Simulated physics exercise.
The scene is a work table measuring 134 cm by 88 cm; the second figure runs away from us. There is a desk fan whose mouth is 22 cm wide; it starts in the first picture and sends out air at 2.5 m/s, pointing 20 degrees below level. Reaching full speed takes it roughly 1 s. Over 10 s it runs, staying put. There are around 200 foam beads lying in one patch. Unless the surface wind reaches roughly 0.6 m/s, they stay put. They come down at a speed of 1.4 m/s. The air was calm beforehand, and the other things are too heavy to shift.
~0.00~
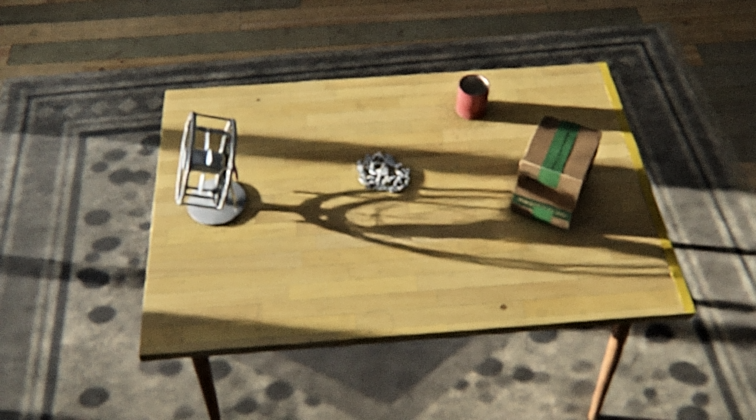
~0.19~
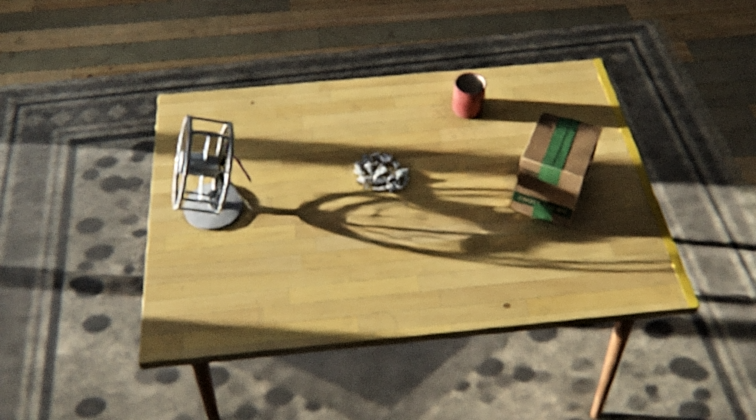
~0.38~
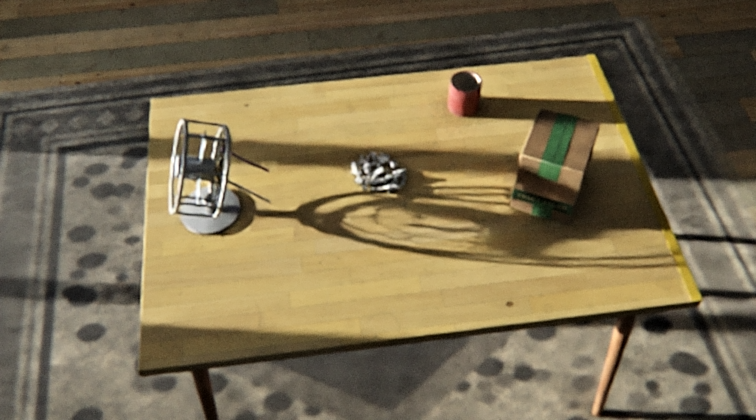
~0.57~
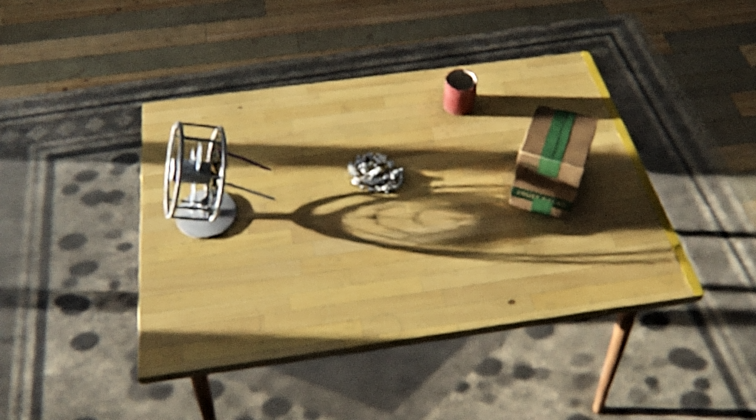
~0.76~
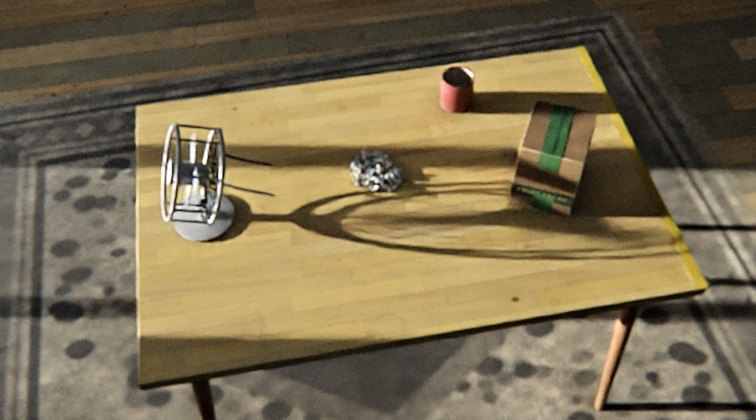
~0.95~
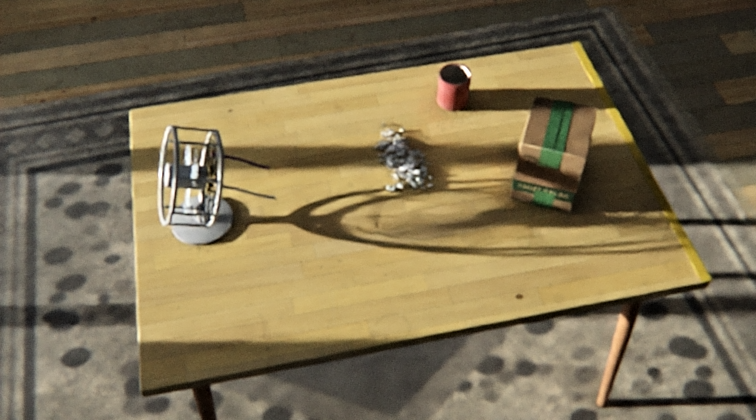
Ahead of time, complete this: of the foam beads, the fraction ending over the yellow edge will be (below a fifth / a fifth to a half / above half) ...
The fraction ending over the yellow edge will be above half.
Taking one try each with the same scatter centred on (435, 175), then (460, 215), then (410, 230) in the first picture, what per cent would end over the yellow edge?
Try by try: About 90 per cent, 60 per cent and 10 per cent.
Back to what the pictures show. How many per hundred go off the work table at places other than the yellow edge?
The share is about 40 %.
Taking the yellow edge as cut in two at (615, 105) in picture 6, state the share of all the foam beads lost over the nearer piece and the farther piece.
15 % nearer; 40 % farther.
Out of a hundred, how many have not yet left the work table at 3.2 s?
That comes to roughly 10 % remaining.
After 2.0 s, 58 % are over the yellow edge; 88 % have settled or left.
After 3.2 s, 58 % are over the yellow edge; 90 % have settled or left.
After 5.5 s, 60 % are over the yellow edge; 97 % have settled or left.
After 10.0 s, at the end, 61 % are over the yellow edge.
